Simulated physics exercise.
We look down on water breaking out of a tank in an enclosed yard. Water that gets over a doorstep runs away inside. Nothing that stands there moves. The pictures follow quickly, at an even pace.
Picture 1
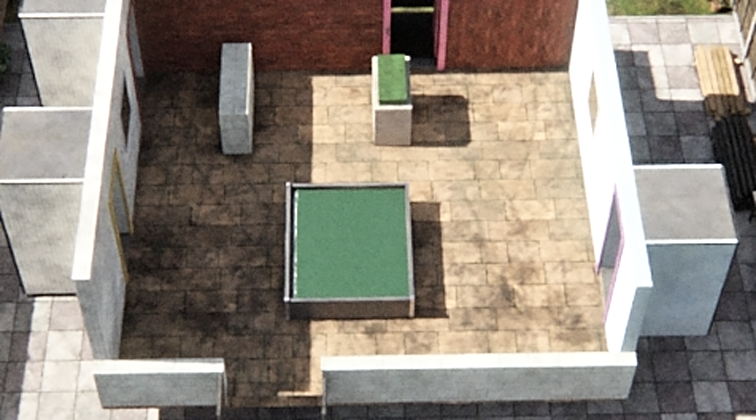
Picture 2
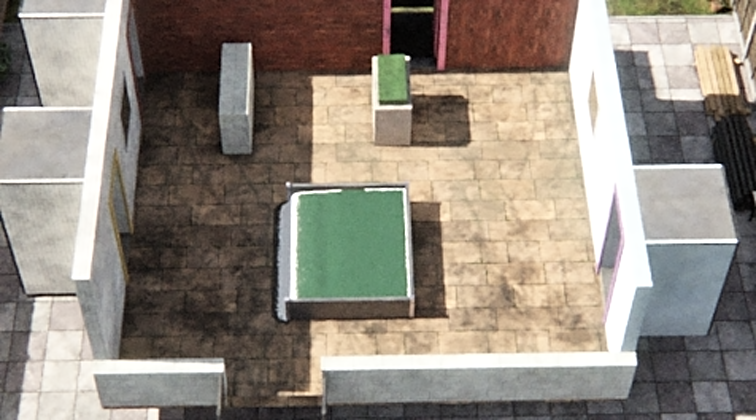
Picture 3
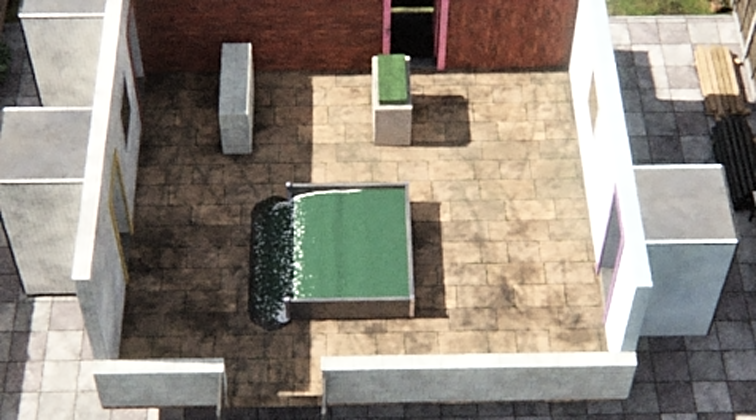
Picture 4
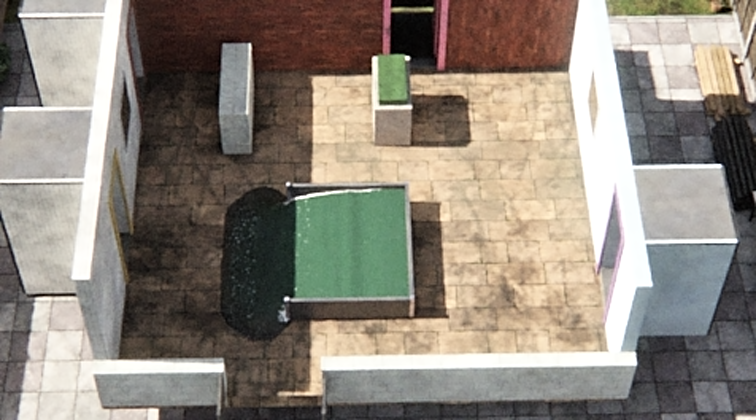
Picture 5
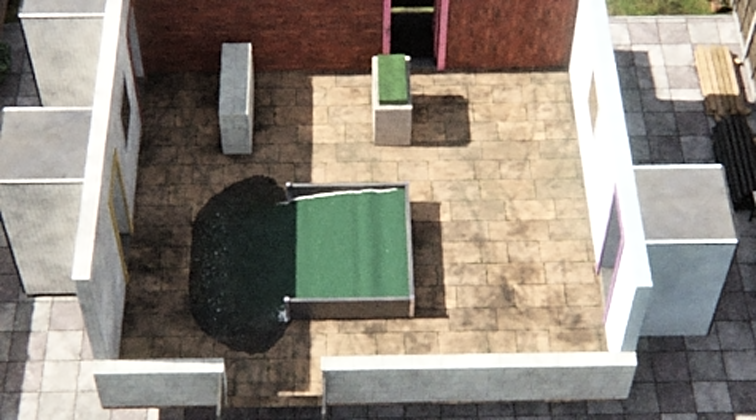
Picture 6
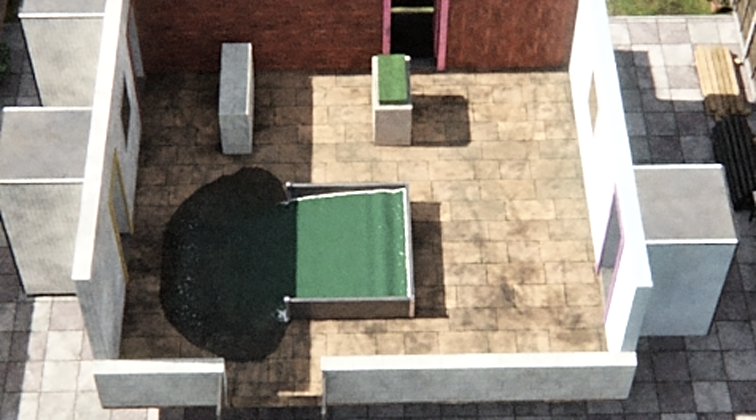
Water breaks out of a green-filled tank in a walled, paved yard, seen from above by a camera that stays still. The tank sits mid-yard, with a grey block and a pale, green-topped block behind it, a red brick wall at the back and white walls around. The water pours from the tank's left side and spreads leftward over the tan paving in a widening, dark, rounded pool.
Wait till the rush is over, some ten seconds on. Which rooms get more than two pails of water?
One by one: The pink door stays under that; the purple door stays under that; the red door stays under that; the yellow door takes more than that.
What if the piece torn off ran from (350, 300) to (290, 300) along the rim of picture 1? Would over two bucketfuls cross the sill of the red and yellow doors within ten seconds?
In short: The red door is under; the yellow door lets less in.
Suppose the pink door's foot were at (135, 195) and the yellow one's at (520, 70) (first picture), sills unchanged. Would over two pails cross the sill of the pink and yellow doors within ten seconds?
Then: The pink one passes that mark, the yellow one takes less.
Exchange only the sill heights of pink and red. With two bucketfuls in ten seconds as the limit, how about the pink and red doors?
Then: Pink takes less; red goes over.
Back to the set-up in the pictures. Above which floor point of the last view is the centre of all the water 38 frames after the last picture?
I would point to (229, 229).
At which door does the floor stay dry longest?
The one in purple.
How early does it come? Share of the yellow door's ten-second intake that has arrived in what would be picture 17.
Roughly 40 per cent.
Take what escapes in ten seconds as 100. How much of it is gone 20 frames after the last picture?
Roughly 60 per cent.
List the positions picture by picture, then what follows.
Still water in the tank at (349, 243), in the first picture.
The front is at (282, 319), out from the gap at (290, 255), in the second picture.
Water pours out at (291, 256) and has run to (271, 325), in the third picture.
The front is at (238, 326), out from the gap at (291, 256), in the fourth picture.
Water pours out at (291, 256) and has run to (219, 332), in the fifth picture.
The front is at (172, 312), out from the gap at (291, 256), in the sixth picture.
A moment on, water covers 25 % of the floor; the pink door not reached, the purple door not reached, the red door not reached, the yellow door over two buckets in.
Next, water covers 25 % of the floor; the pink door not reached, the purple door not reached, the red door not reached, the yellow door far over two buckets in.
Then, water covers 30 % of the floor; the pink door not reached, the purple door not reached, the red door wet at the sill, nothing in, the yellow door far over two buckets in.
Later, water covers 50 % of the floor; the pink door wet at the sill, nothing in, the purple door not reached, the red door wet at the sill, nothing in, the yellow door far over two buckets in.
In the end, water covers 70 % of the floor; the pink door wet at the sill, nothing in, the purple door wet at the sill, nothing in, the red door wet at the sill, nothing in, the yellow door far over two buckets in.
